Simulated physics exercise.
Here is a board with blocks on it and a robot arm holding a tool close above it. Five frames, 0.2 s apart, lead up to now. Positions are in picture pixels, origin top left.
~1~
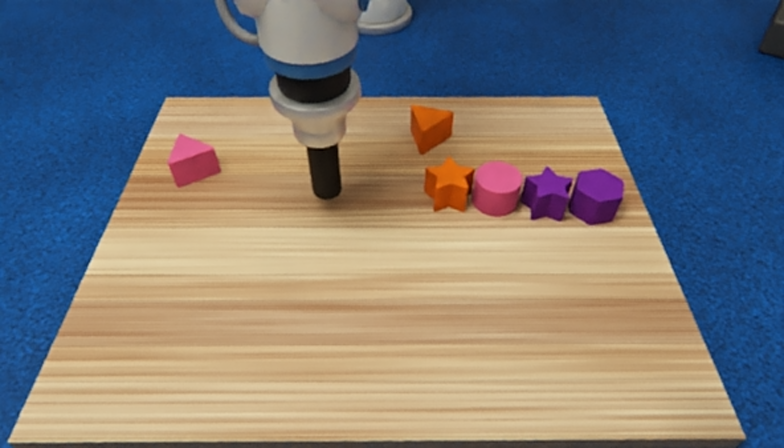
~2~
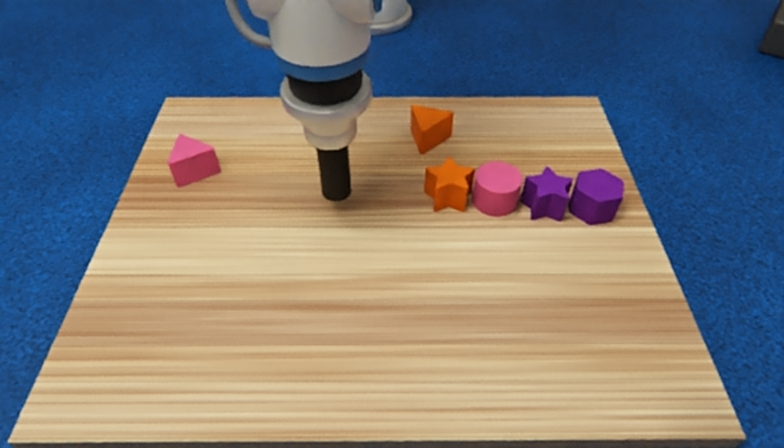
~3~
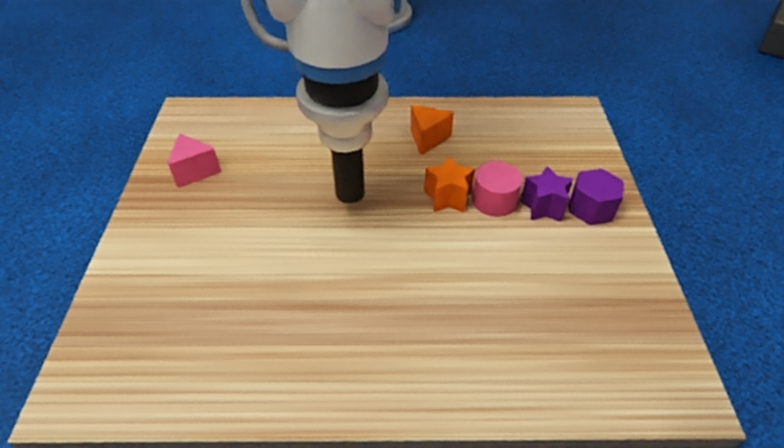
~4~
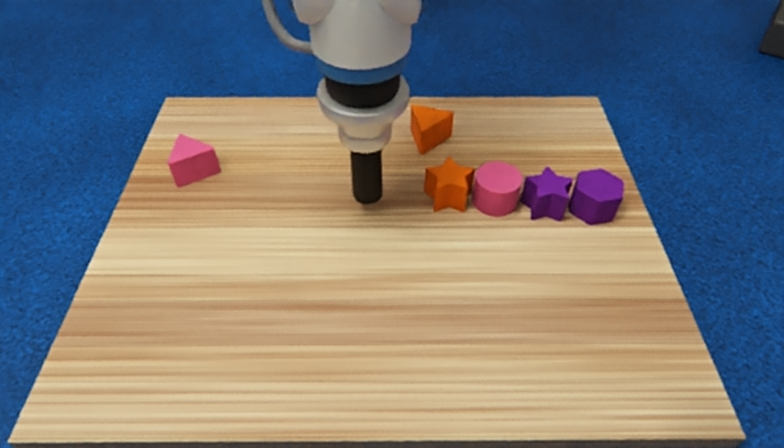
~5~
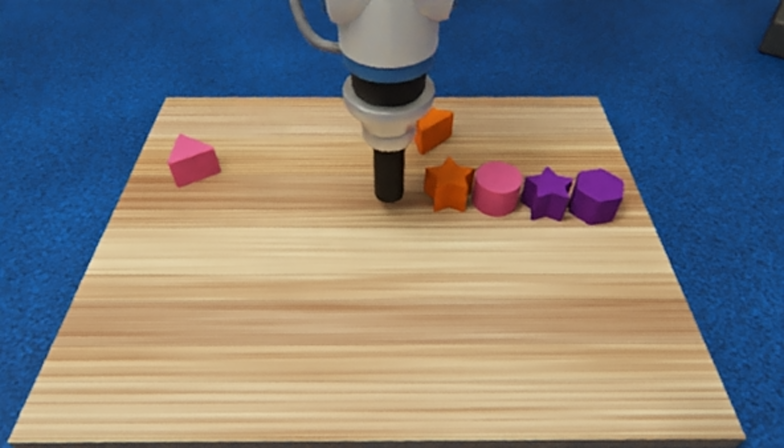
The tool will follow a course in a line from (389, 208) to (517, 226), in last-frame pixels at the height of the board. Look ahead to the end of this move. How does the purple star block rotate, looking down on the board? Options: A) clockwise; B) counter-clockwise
My pick is A.
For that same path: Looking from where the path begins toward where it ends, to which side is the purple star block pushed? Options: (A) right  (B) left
Letter B.
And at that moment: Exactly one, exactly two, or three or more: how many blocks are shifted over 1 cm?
Shifted over 1 cm: Three or more.
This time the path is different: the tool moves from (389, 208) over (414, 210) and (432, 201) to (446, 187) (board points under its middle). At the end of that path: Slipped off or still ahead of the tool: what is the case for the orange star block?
In front, still.
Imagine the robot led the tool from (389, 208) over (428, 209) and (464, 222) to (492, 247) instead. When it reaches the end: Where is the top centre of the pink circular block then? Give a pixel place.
It will likely be found at (518, 168).
What follows on the original path. One third of the way, tool at (434, 198); orange star block at (457, 173), turned 20° anticlockwise.
Two thirds of the way, tool at (477, 204); orange star block at (485, 174), turned 55° anticlockwise; pink circular block at (522, 162); purple star block at (559, 176), turned 45° clockwise; purple hexagon at (607, 186).
At the end, tool at (521, 211); orange star block at (493, 177), turned 85° anticlockwise; pink circular block at (525, 156); purple star block at (560, 175), turned 55° clockwise; purple hexagon at (607, 186).
